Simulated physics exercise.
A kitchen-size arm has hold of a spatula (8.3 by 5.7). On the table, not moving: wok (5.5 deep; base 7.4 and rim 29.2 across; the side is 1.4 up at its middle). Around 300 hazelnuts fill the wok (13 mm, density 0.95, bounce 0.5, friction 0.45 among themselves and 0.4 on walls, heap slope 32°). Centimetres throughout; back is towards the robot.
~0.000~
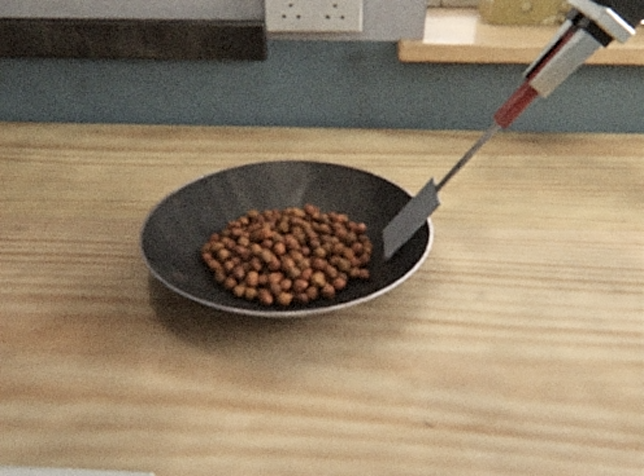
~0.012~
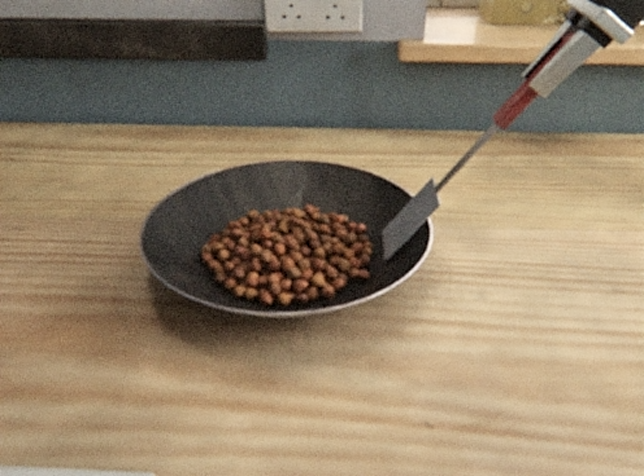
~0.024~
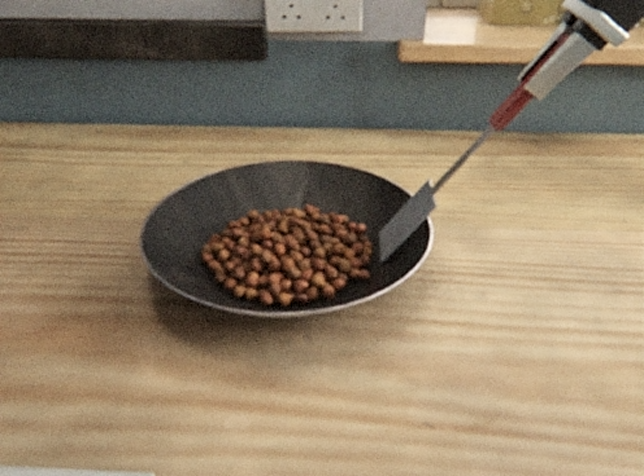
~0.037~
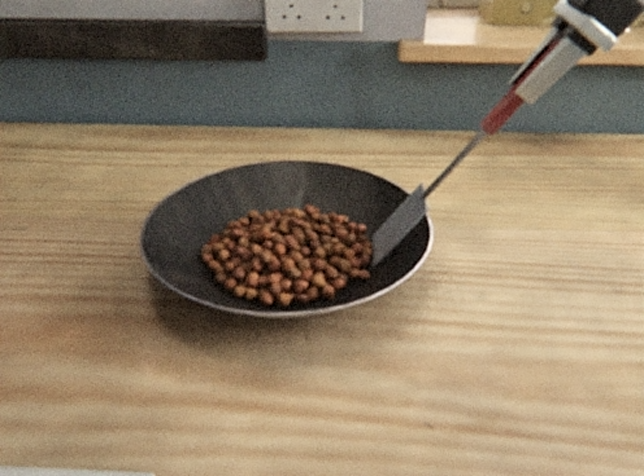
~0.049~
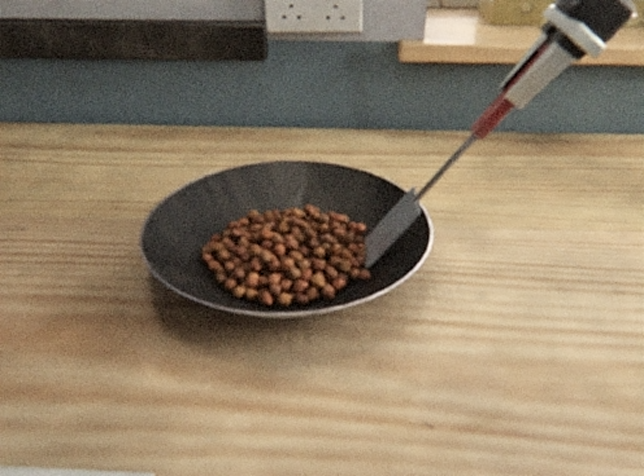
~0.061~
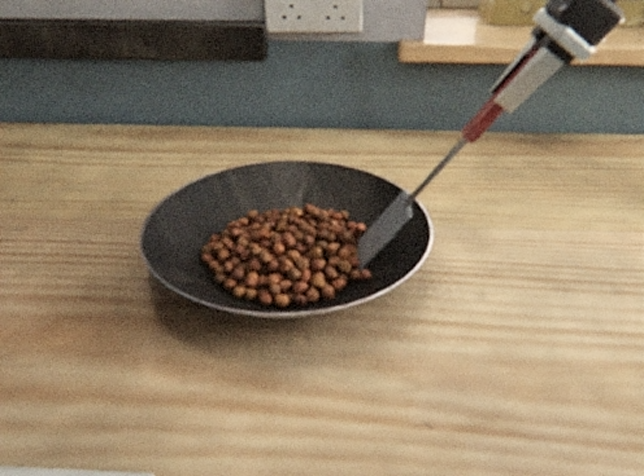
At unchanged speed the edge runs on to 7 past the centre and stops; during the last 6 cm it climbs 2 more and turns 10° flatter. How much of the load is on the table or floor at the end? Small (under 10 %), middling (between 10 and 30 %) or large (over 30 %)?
Answer: Small; under 10 % of the hazelnuts finish on the table or floor.
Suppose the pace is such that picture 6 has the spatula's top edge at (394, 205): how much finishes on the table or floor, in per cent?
Some 10 per cent.
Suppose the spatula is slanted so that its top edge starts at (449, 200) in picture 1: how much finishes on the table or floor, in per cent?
Some 0 per cent.
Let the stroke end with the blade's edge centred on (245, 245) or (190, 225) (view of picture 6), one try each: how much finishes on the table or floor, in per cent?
Some 0 and 15 per cent.
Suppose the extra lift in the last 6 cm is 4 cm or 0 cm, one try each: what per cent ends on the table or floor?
Some 5 and 0 per cent.
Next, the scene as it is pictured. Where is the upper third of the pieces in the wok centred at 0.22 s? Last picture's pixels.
Around (237, 236).
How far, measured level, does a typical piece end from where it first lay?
Roughly 4 cm.
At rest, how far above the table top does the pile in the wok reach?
About 6.0 cm.
By 0.14 s, sloping 55°, highest piece 6 above the table; 299 in the wok.
By 0.22 s, sloping 52°, highest piece 5 above the table; 299 in the wok.
By 0.46 s, sloping 45°, highest piece 6 above the table; 297 in the wok, 1 on the table or floor, 1 on the blade or in flight.
By 1.51 s, sloping 45°, highest piece 6 above the table; 297 in the wok, 2 on the table or floor.
Final count, 297 in the wok, 2 on the table or floor. That is 1 % on the table or floor.
